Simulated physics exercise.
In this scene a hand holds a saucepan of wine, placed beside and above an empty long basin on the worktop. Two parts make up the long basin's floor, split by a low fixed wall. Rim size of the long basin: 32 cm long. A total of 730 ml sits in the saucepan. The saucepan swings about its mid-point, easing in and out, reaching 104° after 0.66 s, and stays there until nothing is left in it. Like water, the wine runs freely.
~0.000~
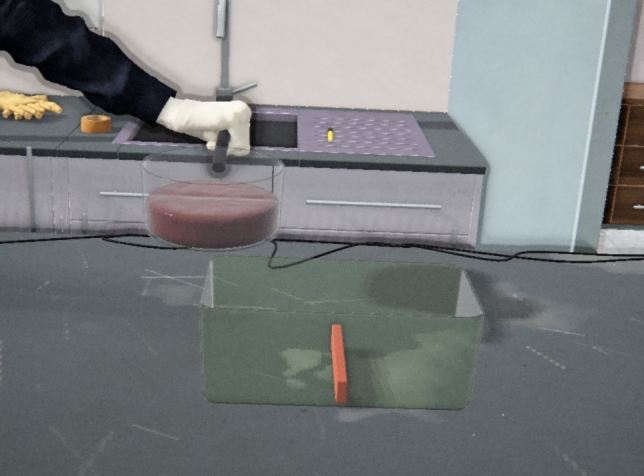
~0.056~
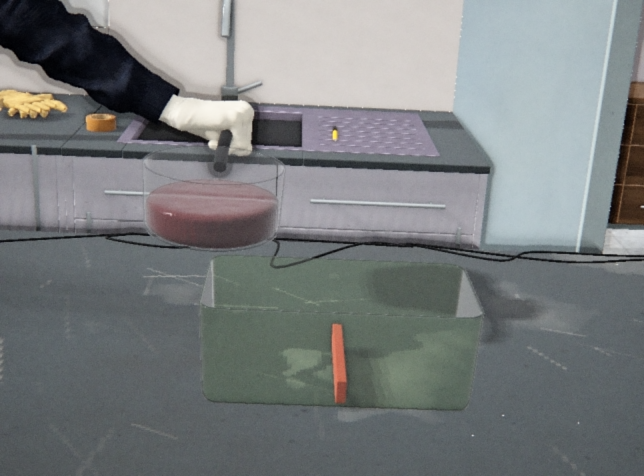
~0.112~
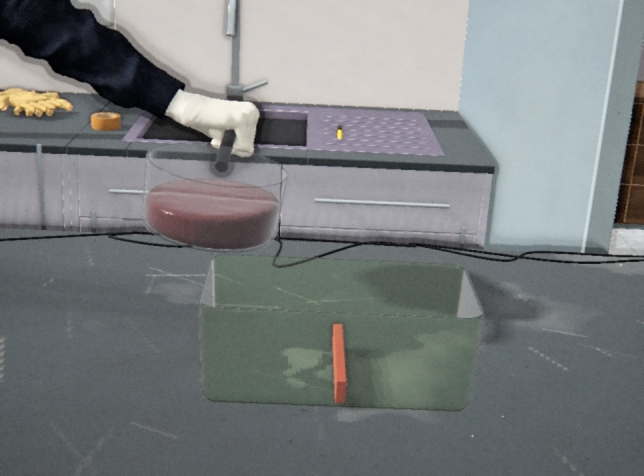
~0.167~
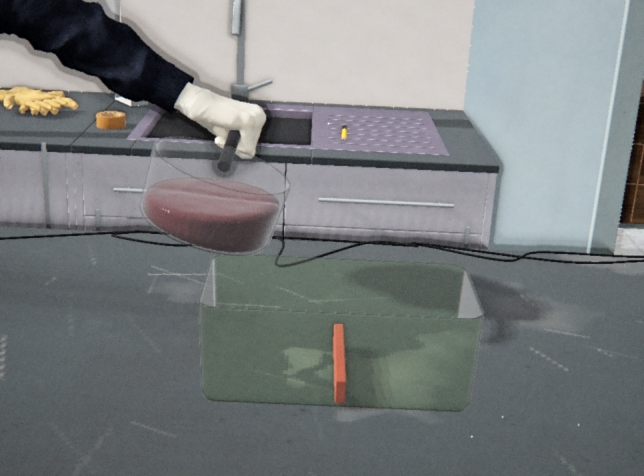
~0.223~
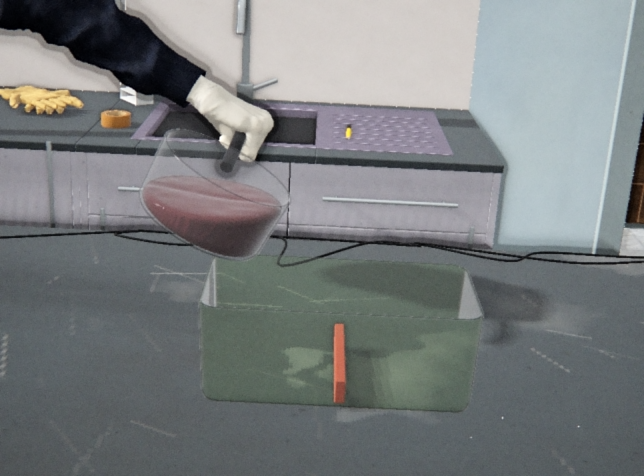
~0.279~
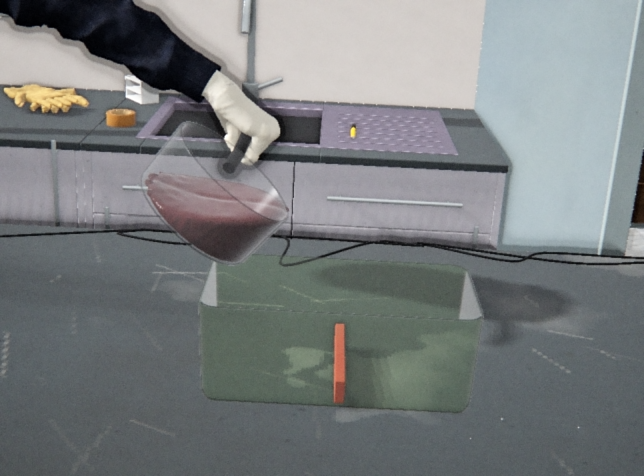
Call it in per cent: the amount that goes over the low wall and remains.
I would put it at about 20 per cent.
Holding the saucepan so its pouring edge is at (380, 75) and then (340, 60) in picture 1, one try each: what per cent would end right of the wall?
Respectively 75 and 75 %.
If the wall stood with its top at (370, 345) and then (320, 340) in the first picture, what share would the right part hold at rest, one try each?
Around 15 and 15 percent, in that order.
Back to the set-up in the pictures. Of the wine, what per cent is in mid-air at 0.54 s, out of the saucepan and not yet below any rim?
24 %.
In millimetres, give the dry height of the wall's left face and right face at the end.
The left comes to roughly 8 mm and the right to roughly 24 mm.
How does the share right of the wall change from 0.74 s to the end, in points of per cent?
Result: An increase, close to 10.
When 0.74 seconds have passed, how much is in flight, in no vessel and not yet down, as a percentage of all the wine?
Near 8 percent.
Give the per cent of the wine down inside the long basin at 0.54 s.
I'd estimate some 48 percent of the liquid.
By 0.54 s the tilt is 96° and 28 per cent is still to pour, 47 is left of the wall and 0 right of it.
By 0.74 s the tilt is 104° and 9 per cent is still to pour, 73 is left of the wall and 9 right of it.
By 0.94 s the tilt is 104° and 1 per cent is still to pour, 79 is left of the wall and 16 right of it.
By 1.16 s the tilt is 104° and 0 per cent is still to pour, 77 is left of the wall and 20 right of it.
At rest 77 per cent lies left of the wall, 20 right of it and 3 outside.
